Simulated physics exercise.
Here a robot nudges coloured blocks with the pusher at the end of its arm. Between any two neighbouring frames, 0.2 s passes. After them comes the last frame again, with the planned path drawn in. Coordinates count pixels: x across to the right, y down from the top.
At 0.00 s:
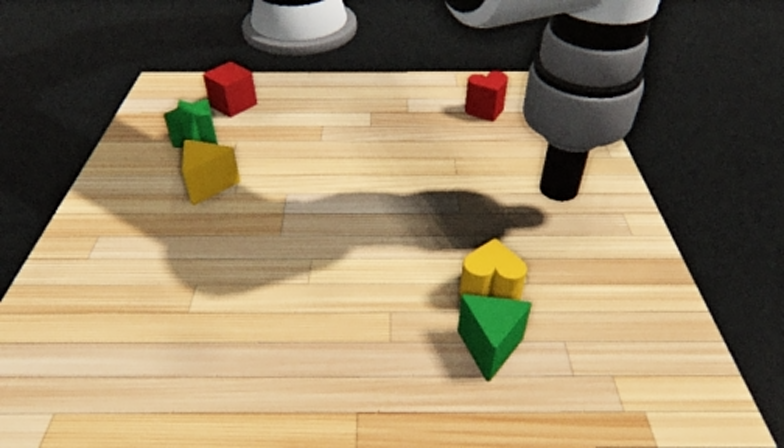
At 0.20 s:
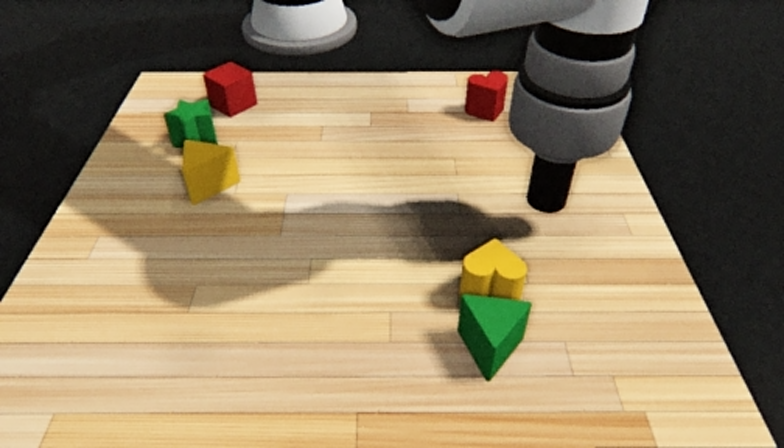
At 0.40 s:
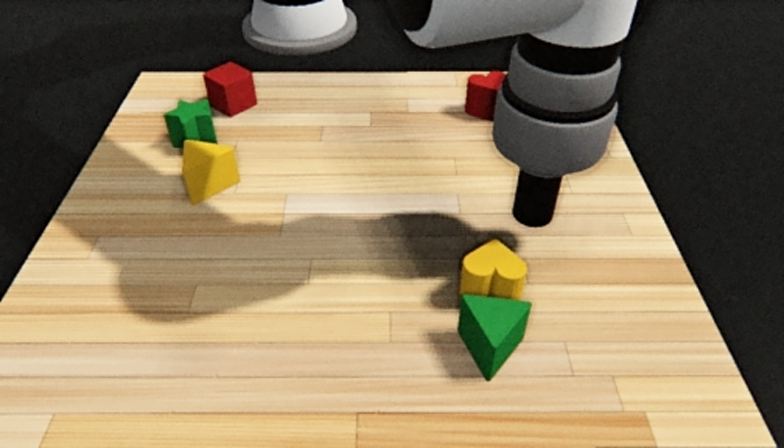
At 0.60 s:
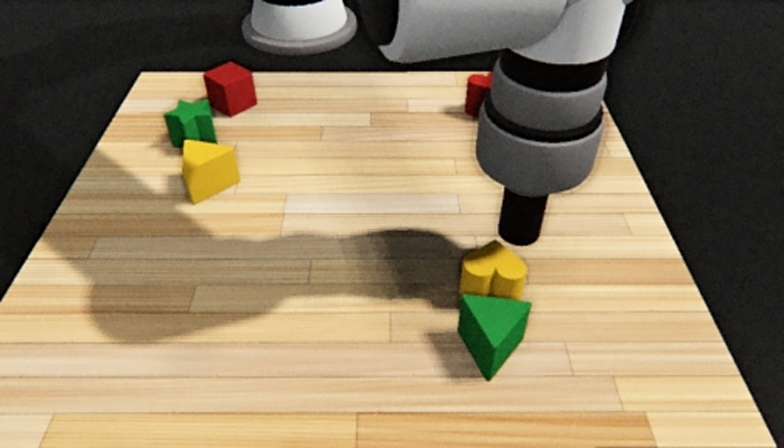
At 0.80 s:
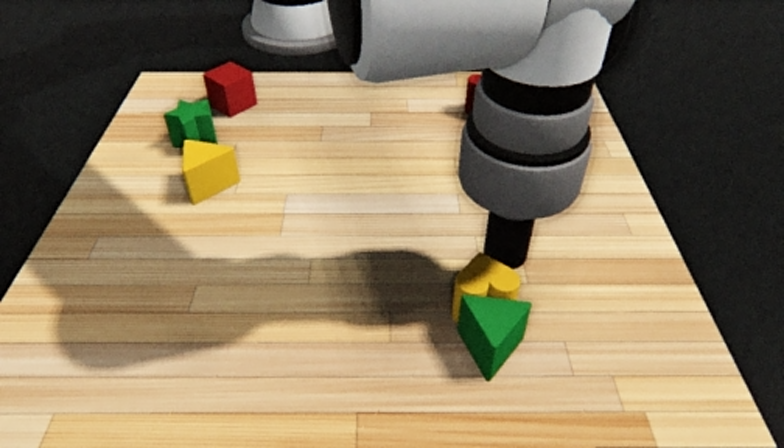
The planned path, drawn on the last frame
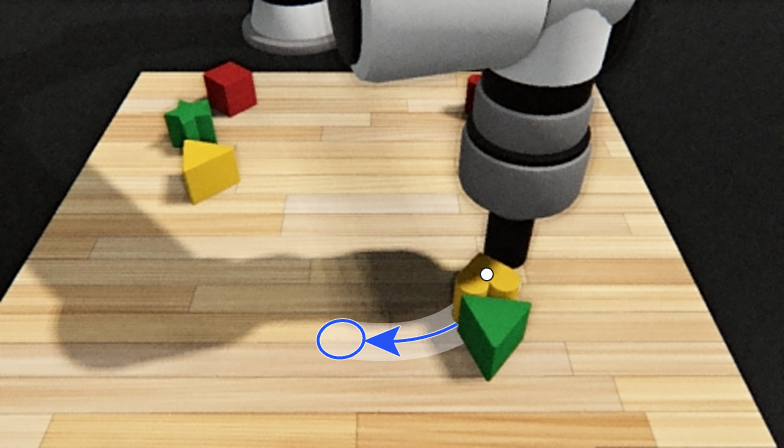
The robot arm's dark pusher moves steadily down and to the left over the wooden tabletop, approaching the yellow heart-shaped block beside the green three-sided block. It then reaches the yellow block and nudges it slightly left, while the green block and the other blocks farther back stay still.
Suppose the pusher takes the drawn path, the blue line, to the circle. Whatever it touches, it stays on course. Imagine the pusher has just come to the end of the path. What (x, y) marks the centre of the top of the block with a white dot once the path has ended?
The centre of its top face lies at (427, 344).
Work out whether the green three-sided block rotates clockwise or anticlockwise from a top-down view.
Rotation: Counter-clockwise.
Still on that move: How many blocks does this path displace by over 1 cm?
The number of blocks that move over 1 cm is two.
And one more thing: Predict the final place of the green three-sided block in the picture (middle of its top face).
The middle of its top is at (489, 355).
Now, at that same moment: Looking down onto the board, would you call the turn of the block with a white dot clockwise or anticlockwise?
The block with a white dot rotates counterclockwise.
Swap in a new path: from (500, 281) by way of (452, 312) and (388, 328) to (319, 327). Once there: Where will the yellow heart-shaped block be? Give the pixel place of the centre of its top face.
I'd guess (428, 327).
The drawn path runs from (500, 281) via (466, 318) and (408, 340), ending at (341, 339); the dot is on the yellow heart-shaped block.
On the path given first. One third of the way, pusher (468, 293); yellow heart-shaped block (456, 319), turned 25° anticlockwise; green three-sided block (490, 351), turned 40° anticlockwise.
Two thirds of the way, pusher (408, 314); yellow heart-shaped block (427, 344), turned 55° anticlockwise; green three-sided block (489, 355), turned 50° anticlockwise.
At the end, pusher (339, 312); yellow heart-shaped block (427, 344), turned 55° anticlockwise; green three-sided block (489, 355), turned 50° anticlockwise.
